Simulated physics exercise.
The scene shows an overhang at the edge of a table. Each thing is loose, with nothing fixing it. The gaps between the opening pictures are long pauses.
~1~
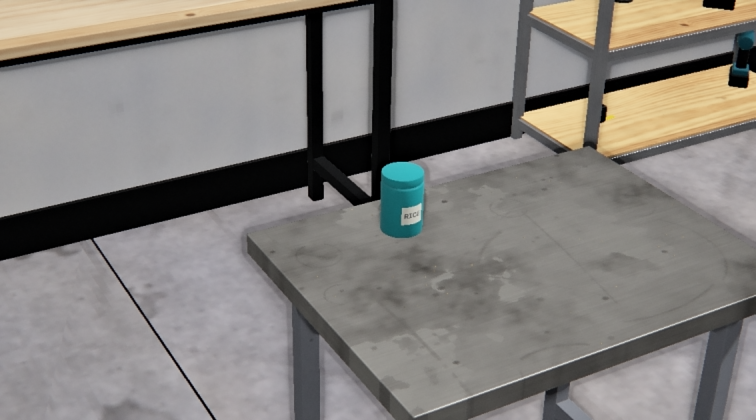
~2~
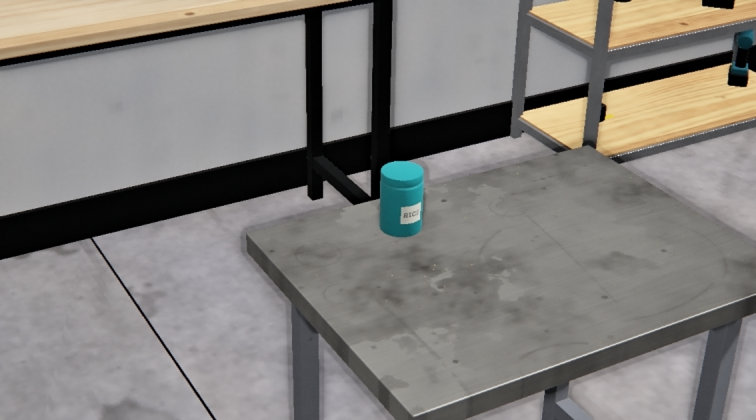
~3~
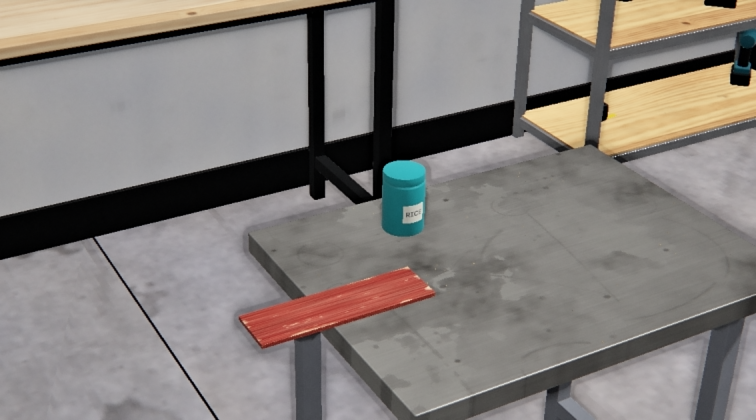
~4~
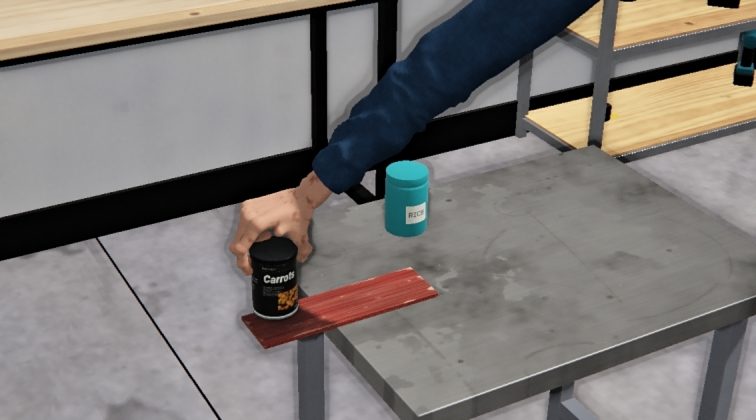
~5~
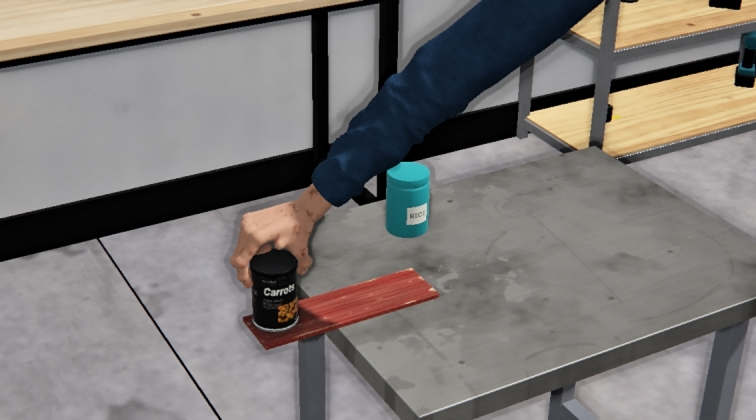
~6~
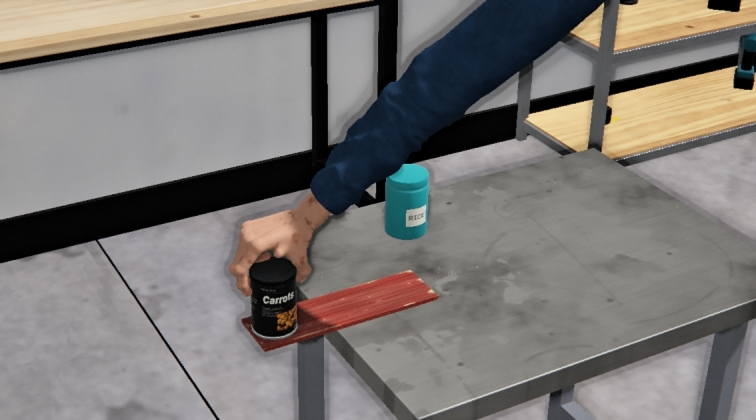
A hand lowering a black tin onto the overhanging end of a red board on a grey table beside a turquoise jar.
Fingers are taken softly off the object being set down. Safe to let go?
It loses its footing.
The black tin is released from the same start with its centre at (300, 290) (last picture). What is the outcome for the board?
After that it tumbles.
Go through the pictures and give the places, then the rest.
In the first frame, the last thing is not in view yet; turquoise jar (402, 200).
In the second frame, the last thing is not in view yet; turquoise jar (401, 199).
In the third frame, the last thing is not in view yet; turquoise jar (404, 198).
In the fourth frame, coming down; black tin (275, 278); turquoise jar (406, 199).
In the fifth frame, coming down; black tin (274, 290); turquoise jar (408, 200).
In the sixth frame, set down, still held; black tin (274, 298); turquoise jar (407, 202).
Then, 0.40 s later than the last frame, black tin now down on the floor or falling; red board on its side.
Then, 0.50 s later than the last frame, red board now down on the floor or falling.
Then, 0.60 s later than the last frame, things are still on the move.
Then, 0.80 s later than the last frame, as before.
When it is over, down on the floor or falling, red board and black tin; turquoise jar as before. The board goes over.
